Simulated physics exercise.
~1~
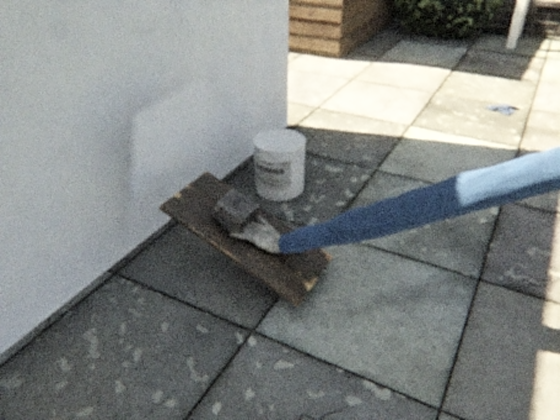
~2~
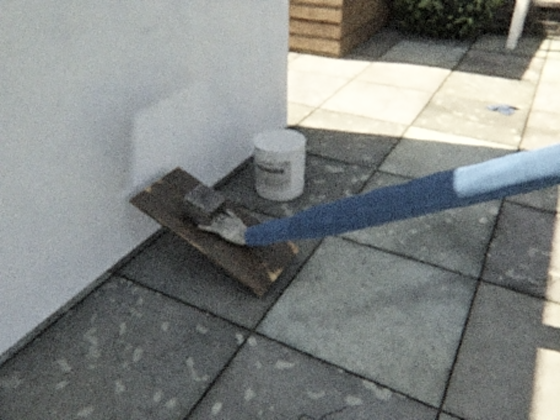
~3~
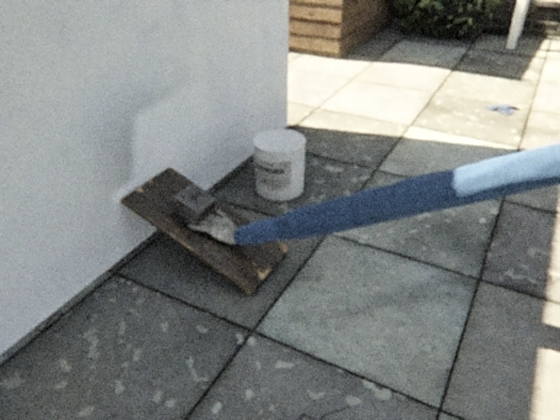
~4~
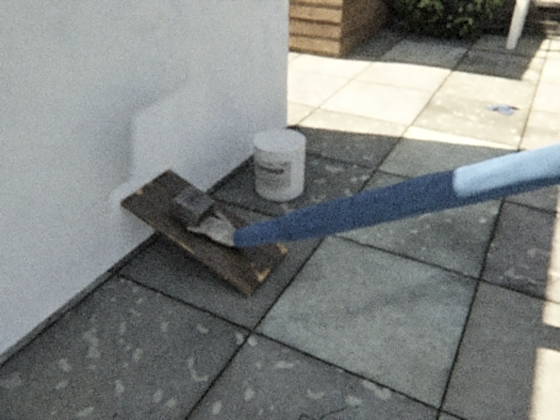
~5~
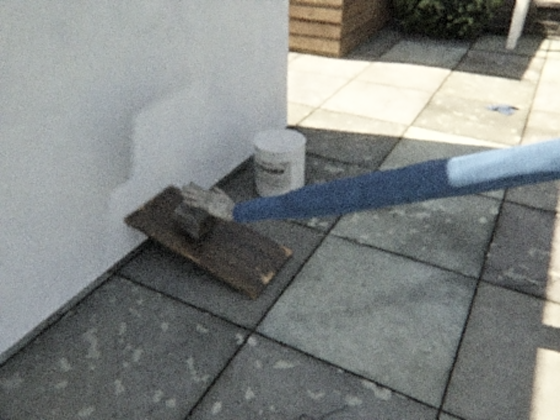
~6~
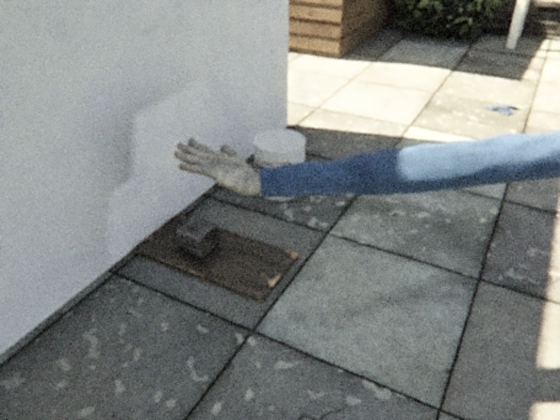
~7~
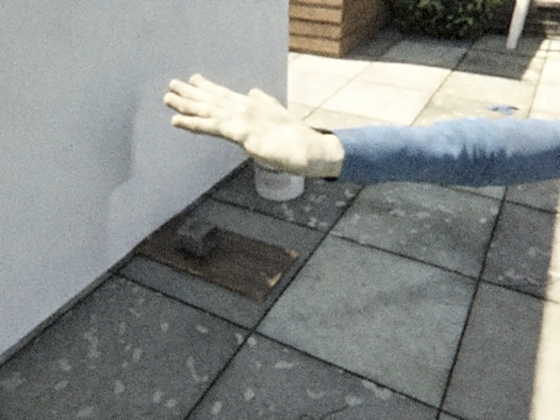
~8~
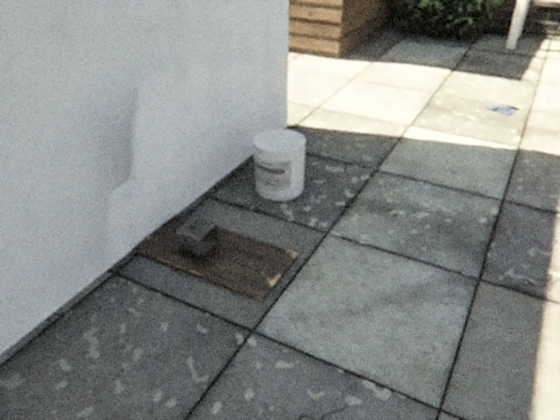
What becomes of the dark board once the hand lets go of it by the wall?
The board does not stay propped up. It slides down and ends up lying on the paving beside the wall.
